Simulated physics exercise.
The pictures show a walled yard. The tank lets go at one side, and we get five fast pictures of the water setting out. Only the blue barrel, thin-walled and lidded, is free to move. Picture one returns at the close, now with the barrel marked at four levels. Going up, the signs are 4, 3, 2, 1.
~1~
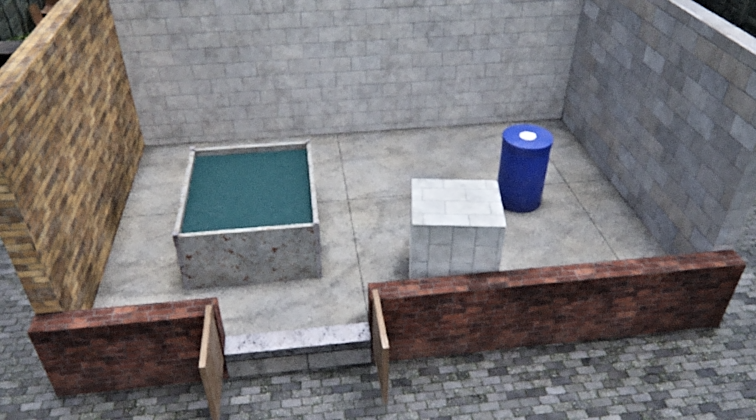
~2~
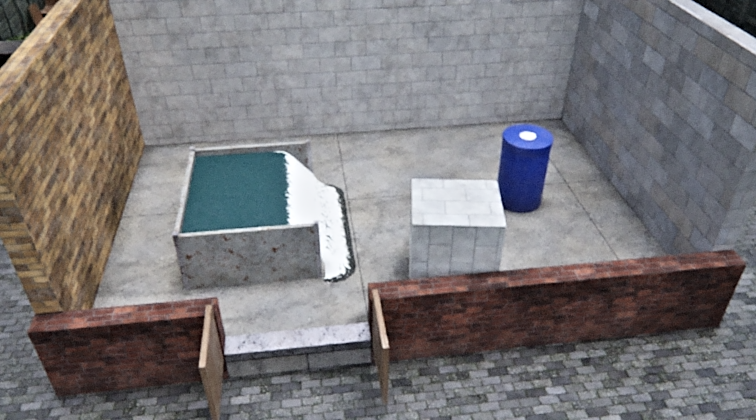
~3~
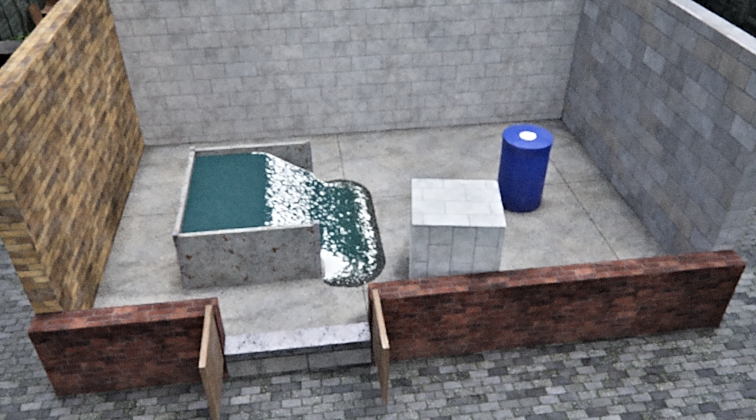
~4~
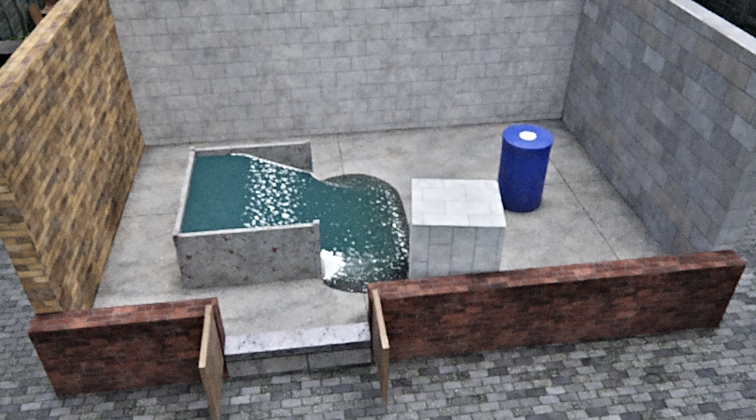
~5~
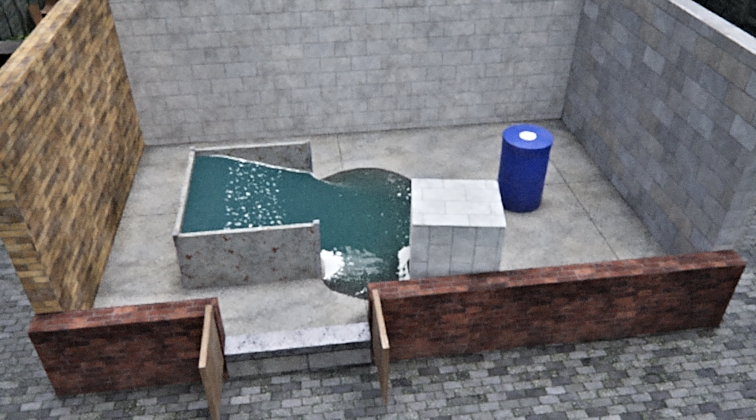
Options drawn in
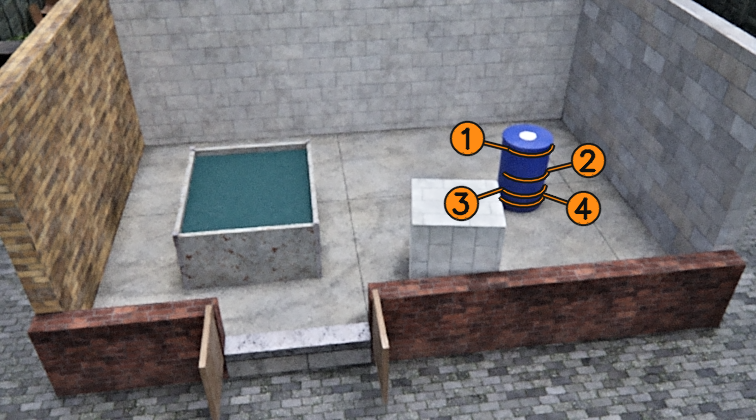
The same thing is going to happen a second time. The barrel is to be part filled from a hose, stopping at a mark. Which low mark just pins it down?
Take 2.
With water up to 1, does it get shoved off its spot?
No.
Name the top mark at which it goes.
3.
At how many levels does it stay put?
Two.
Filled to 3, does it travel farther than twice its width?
No.
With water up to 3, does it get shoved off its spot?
Yes, that goes wrong.
In orange, 1 at (535, 155); 2 at (531, 180); 3 at (528, 196); 4 at (527, 205); from the bottom up 4, 3, 2, 1.
For mark 1, it does not move.
For mark 2, it does not move.
For mark 3, it is pushed about its own width away.
For mark 4, it is pushed about twice its own width away.
